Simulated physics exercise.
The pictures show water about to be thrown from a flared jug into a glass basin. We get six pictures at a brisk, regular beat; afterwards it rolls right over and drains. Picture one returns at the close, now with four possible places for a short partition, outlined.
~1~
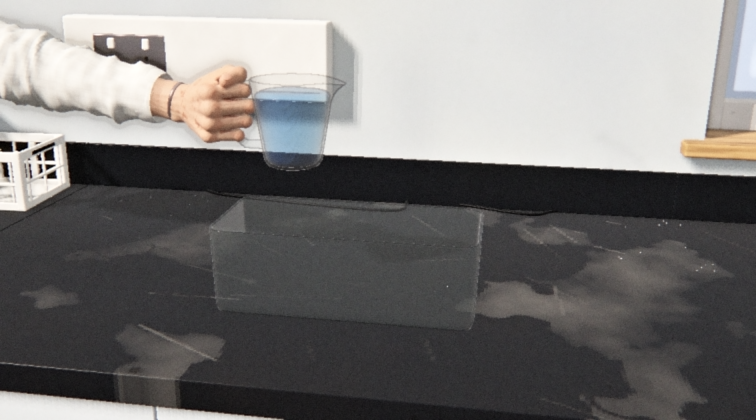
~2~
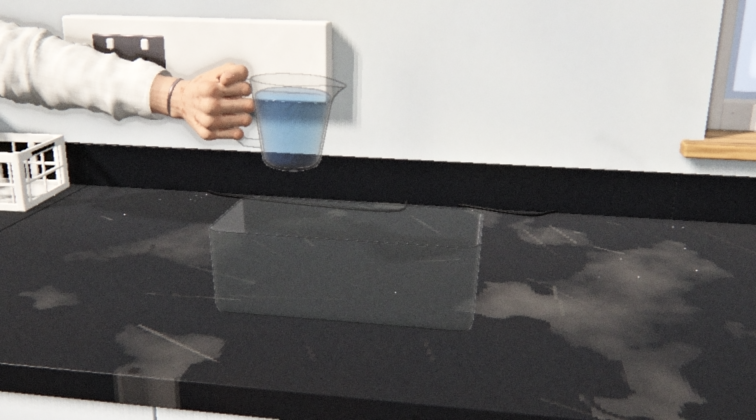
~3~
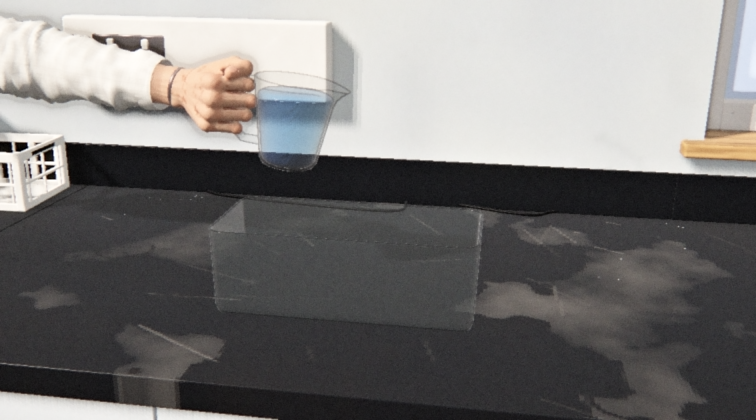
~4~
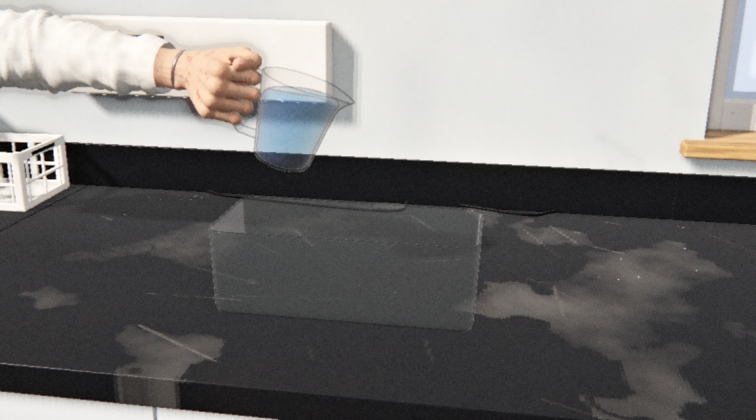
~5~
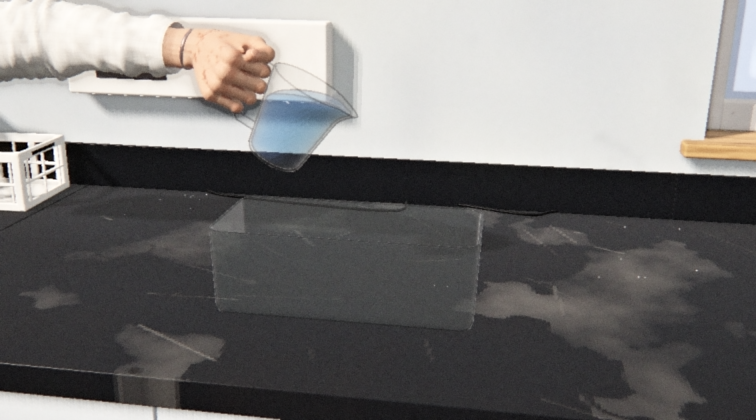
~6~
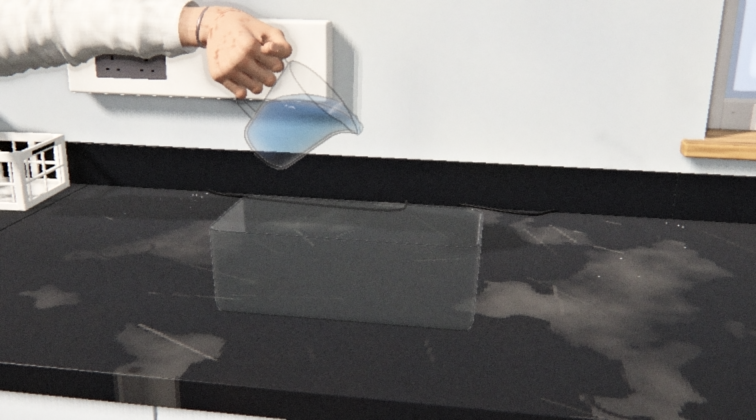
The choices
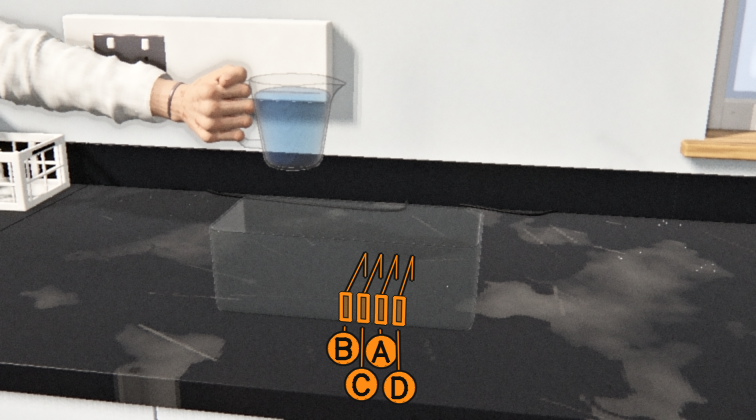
The video shows a hand holding a clear jug of blue liquid above a glass basin on a stained black counter, gradually tilting it to the right until the liquid reaches the lip.
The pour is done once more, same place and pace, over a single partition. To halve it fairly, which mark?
C beats the others.
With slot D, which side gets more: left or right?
The left one.
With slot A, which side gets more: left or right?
The left side.
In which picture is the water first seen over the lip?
Picture 6.
In orange, A at (380, 329); B at (344, 326); C at (362, 328); D at (398, 331).
Choosing A, about 67 % ends left of the wall and 28 % right of it; 4 % is lost outside.
Choosing B, about 25 % ends left of the wall and 71 % right of it; 4 % is lost outside.
Choosing C, about 54 % ends left of the wall and 42 % right of it; 4 % is lost outside.
Choosing D, about 84 % ends left of the wall and 13 % right of it; 4 % is lost outside.
